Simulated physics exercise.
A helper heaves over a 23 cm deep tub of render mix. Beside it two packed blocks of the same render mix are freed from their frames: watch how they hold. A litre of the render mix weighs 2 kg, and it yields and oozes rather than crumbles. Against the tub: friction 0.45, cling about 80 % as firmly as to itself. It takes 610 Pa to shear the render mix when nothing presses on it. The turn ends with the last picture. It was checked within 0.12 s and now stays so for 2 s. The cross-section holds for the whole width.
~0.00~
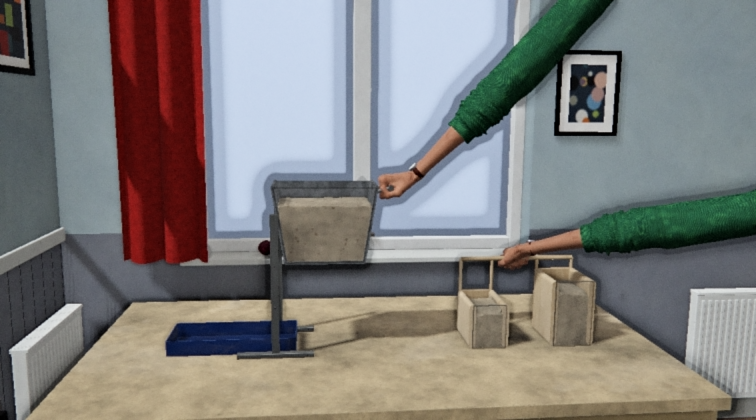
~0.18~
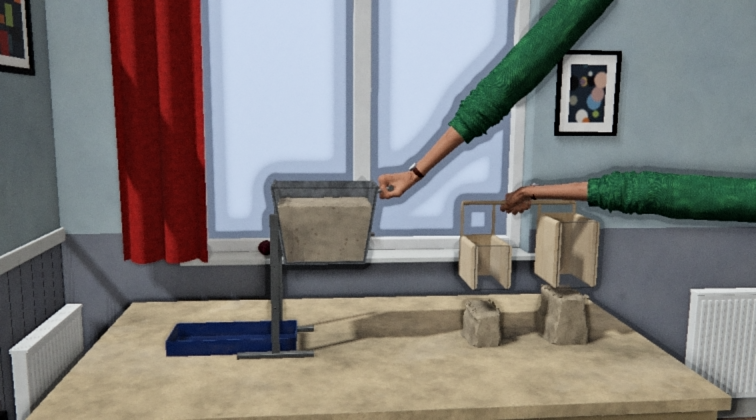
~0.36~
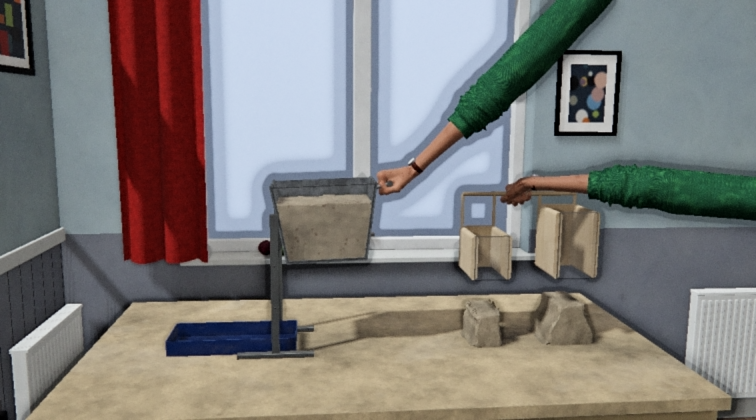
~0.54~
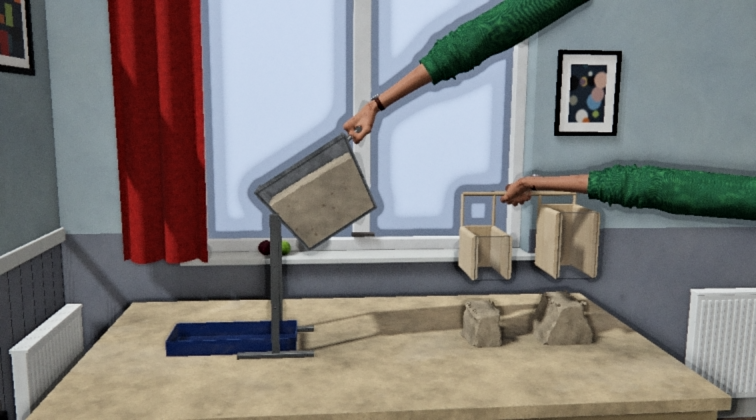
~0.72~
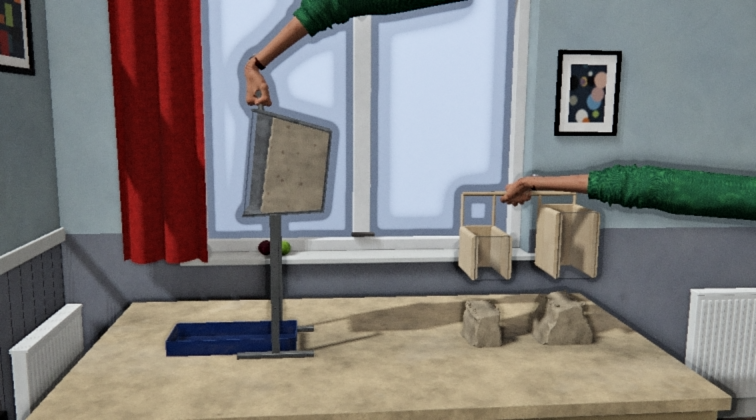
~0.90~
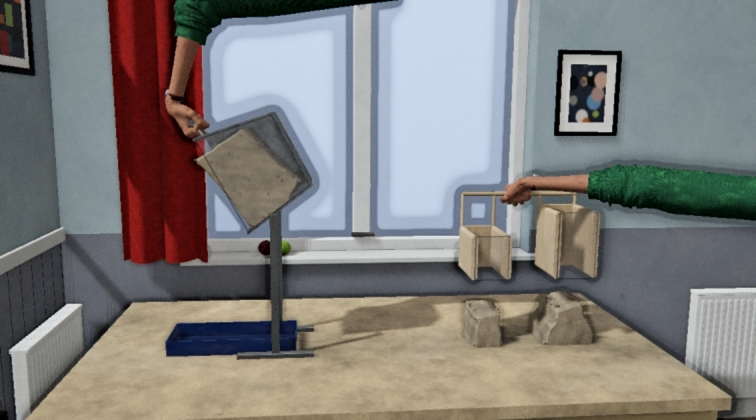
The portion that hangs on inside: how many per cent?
Close to 0 per cent.
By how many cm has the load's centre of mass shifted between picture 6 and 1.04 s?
Some 20 cm.
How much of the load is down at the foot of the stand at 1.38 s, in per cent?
Some 100 per cent.
After 1.04 s, the tub is at 118 degrees and holds 20 %.
After 1.21 s, the tub is at 118 degrees and holds 0 %.
After 1.38 s, the tub is at 118 degrees and holds 0 %.
After 1.55 s, the tub is at 118 degrees and holds 0 %.
After 2.90 s, the tub is at 118 degrees and holds 0 %.
